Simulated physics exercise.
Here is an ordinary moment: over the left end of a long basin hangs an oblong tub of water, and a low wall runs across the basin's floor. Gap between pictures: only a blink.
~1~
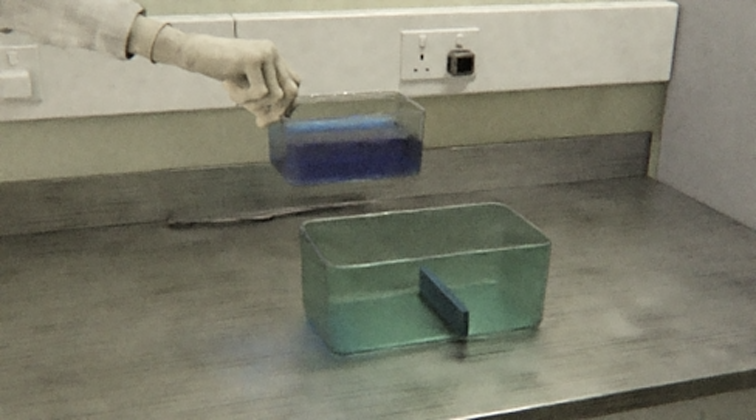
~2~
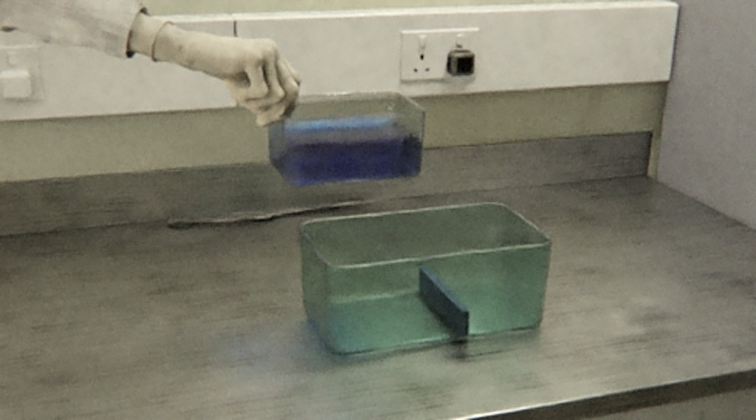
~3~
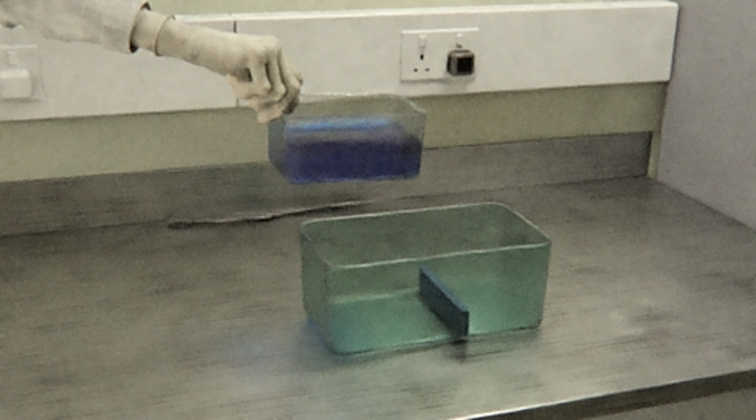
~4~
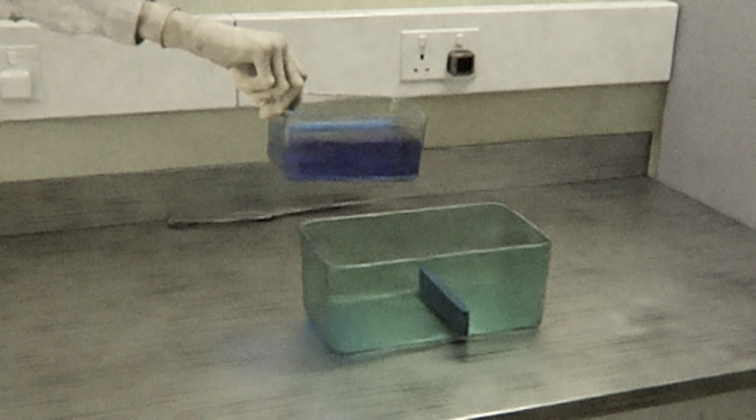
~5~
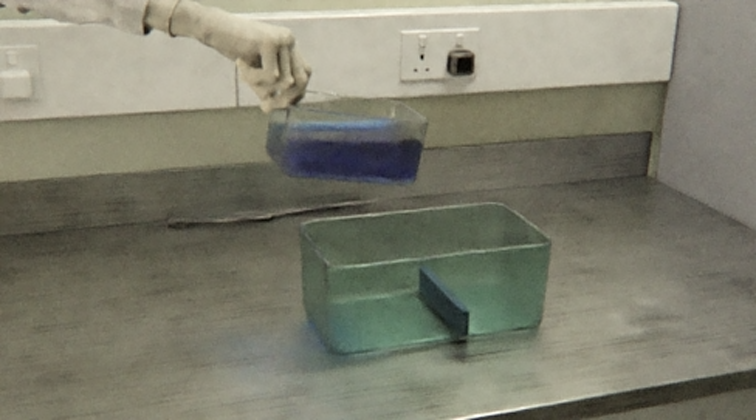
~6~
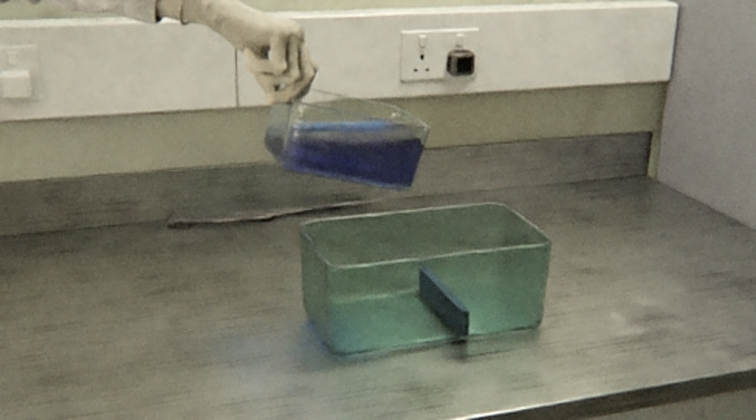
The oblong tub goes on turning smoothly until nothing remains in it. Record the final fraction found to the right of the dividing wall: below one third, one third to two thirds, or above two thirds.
Final fraction right of the wall: One third to two thirds.
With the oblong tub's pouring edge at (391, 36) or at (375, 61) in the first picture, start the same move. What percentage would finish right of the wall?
45 %, then 20 %.
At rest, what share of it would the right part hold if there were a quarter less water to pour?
Roughly 40 in a hundred.
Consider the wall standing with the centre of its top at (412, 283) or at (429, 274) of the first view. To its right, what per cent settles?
The first one comes to 80 percent, while the second comes to 60 percent.
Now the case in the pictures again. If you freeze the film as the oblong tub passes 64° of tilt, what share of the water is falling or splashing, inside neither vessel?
It's about 30 per cent.
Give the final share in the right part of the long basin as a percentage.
I'd say near 55 in a hundred.
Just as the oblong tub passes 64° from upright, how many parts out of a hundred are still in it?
Near 55 per cent.
A moment on, the oblong tub is tipped part way and 55 per cent is still to pour, 2 is left of the wall and 13 right of it.
Next, the oblong tub is tipped on its side and 15 per cent is still to pour, 24 is left of the wall and 53 right of it.
Then the oblong tub is tipped right over and 2 per cent is still to pour, 44 is left of the wall and 53 right of it.
Later the oblong tub is tipped right over and 0 per cent is still to pour, 46 is left of the wall and 53 right of it.
Finally, 46 per cent lies left of the wall, 53 right of it and 0 outside.
